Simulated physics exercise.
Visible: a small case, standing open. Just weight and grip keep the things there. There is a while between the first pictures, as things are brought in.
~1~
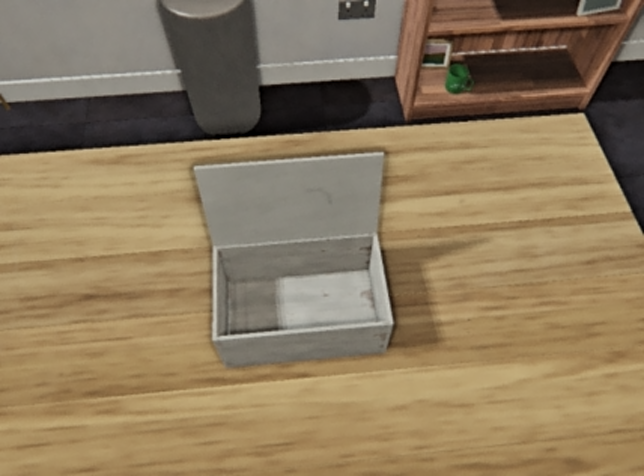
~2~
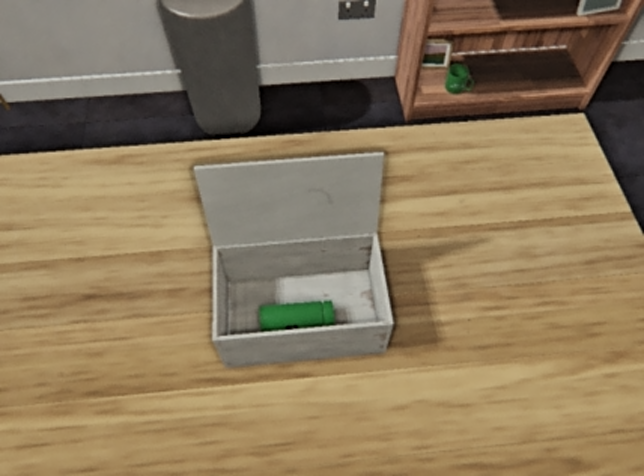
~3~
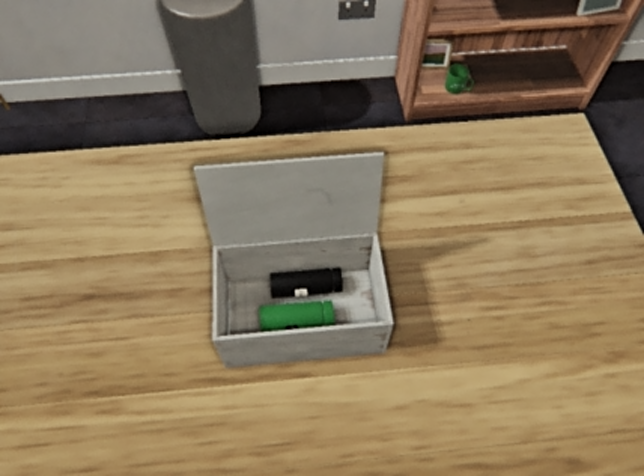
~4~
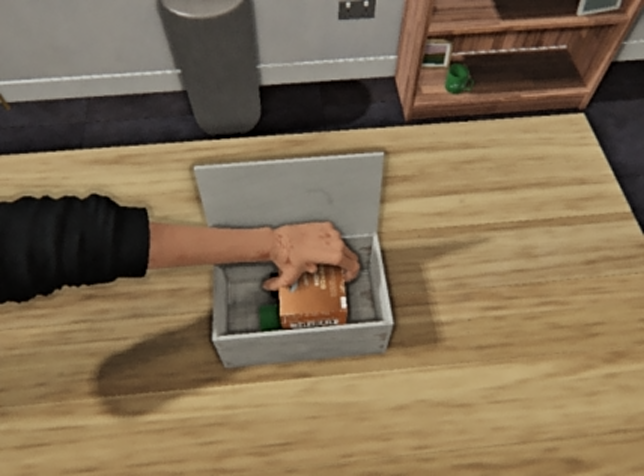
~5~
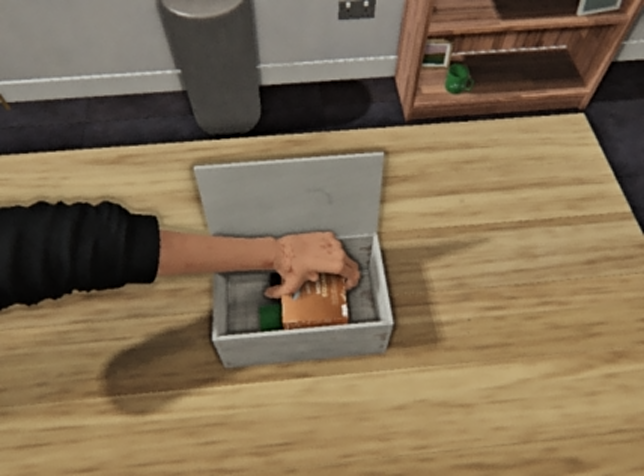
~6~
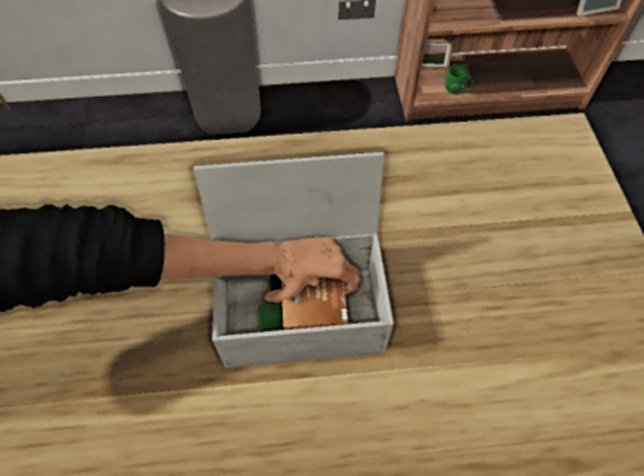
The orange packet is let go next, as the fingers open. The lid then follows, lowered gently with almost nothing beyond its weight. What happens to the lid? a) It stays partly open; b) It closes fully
Option b: It closes fully.
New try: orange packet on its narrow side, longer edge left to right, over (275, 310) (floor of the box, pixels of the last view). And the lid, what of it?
Put it in like that and the lid gets all the way down.
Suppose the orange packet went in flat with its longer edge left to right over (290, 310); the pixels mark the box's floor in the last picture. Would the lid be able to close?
It seals the box.
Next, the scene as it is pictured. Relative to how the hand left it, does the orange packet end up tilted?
Well, it stays just as set.
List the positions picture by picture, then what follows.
In the first picture, the last thing is not in view yet.
In the second picture, the last thing is not in view yet.
In the third picture, the last thing is not in view yet; black shaker (306, 283).
In the fourth picture, still above its spot; orange packet (311, 281).
In the fifth picture, still above its spot; orange packet (313, 289).
In the sixth picture, in place under the hand; orange packet (313, 293).
Then, 1.40 s after the last picture, lid 72° above the rim.
Then, 2.00 s after the last picture, lid 28° above the rim.
At rest, lid shut; all 3 in place. Seen from the same camera at the end, orange packet near (313, 290).
